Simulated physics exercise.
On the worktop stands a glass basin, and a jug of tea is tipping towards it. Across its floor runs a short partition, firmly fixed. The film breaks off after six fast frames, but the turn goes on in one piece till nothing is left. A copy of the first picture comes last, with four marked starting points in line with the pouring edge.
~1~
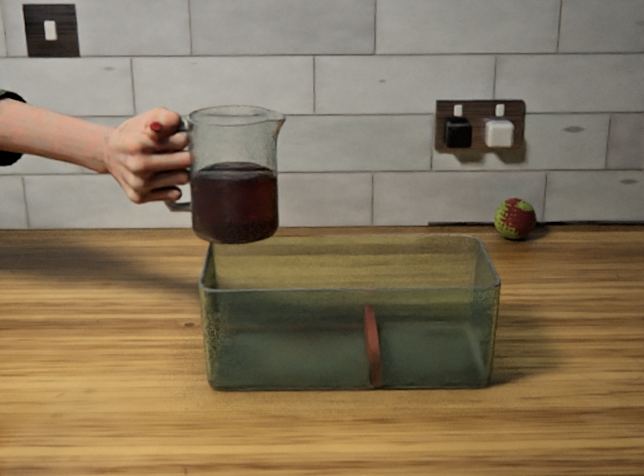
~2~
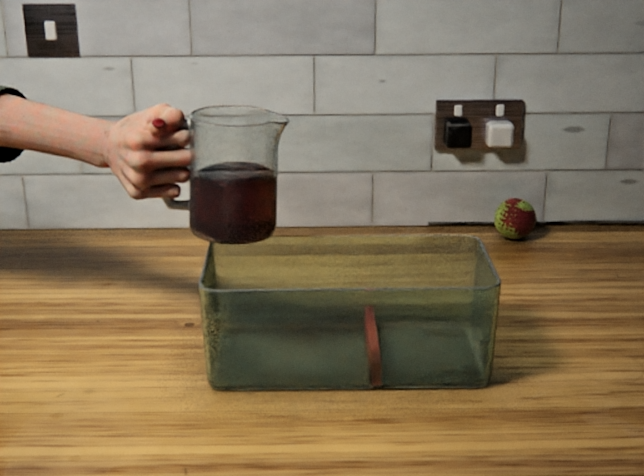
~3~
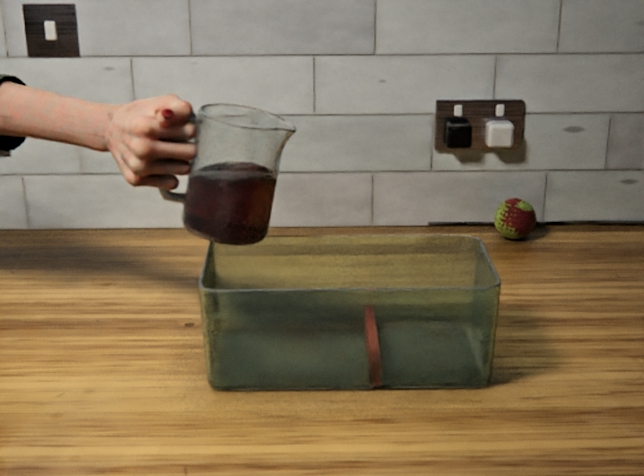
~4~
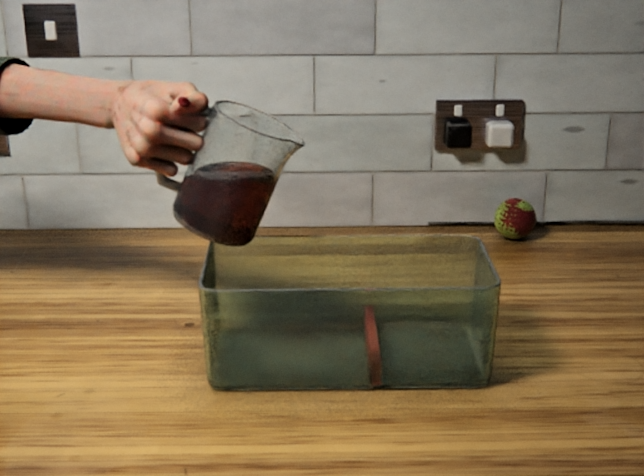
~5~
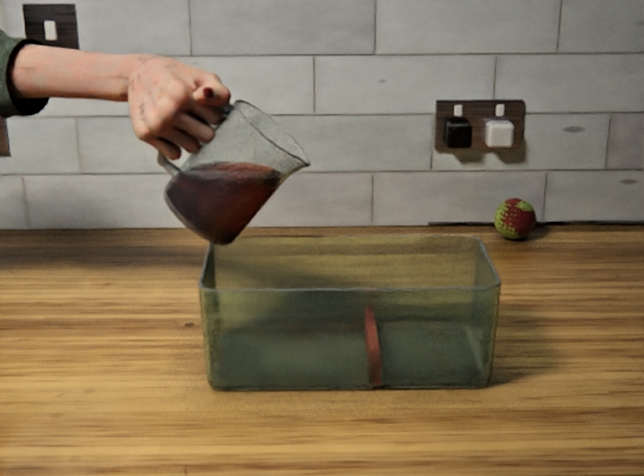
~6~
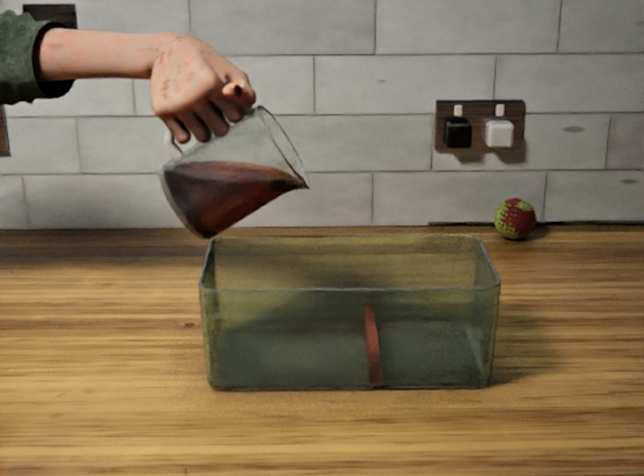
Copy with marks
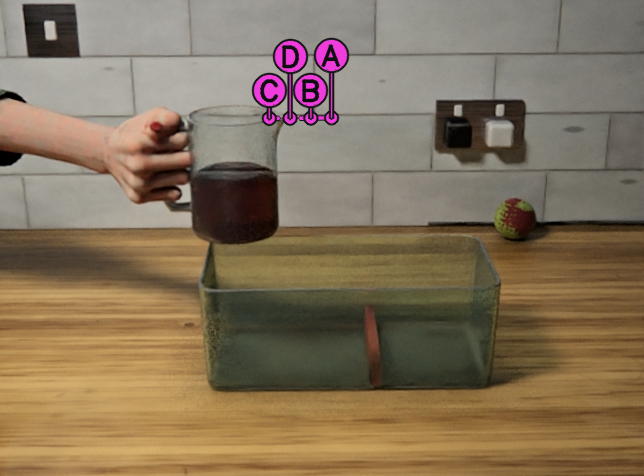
A hand gradually tilting a glass jug of dark reddish-brown tea rightwards above a glass basin with a short partition on a wooden worktop.
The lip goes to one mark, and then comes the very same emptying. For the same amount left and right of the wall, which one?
The answer is place B.
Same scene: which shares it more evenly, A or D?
That would be A.
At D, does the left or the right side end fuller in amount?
More ends on the left.
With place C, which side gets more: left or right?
The left one.
In magenta, A at (331, 117); B at (310, 118); C at (269, 118); D at (290, 118).
Choosing A, about 22 % ends left of the wall and 77 % right of it.
Choosing B, about 51 % ends left of the wall and 48 % right of it.
Choosing C, about 89 % ends left of the wall and 10 % right of it.
Choosing D, about 89 % ends left of the wall and 10 % right of it.
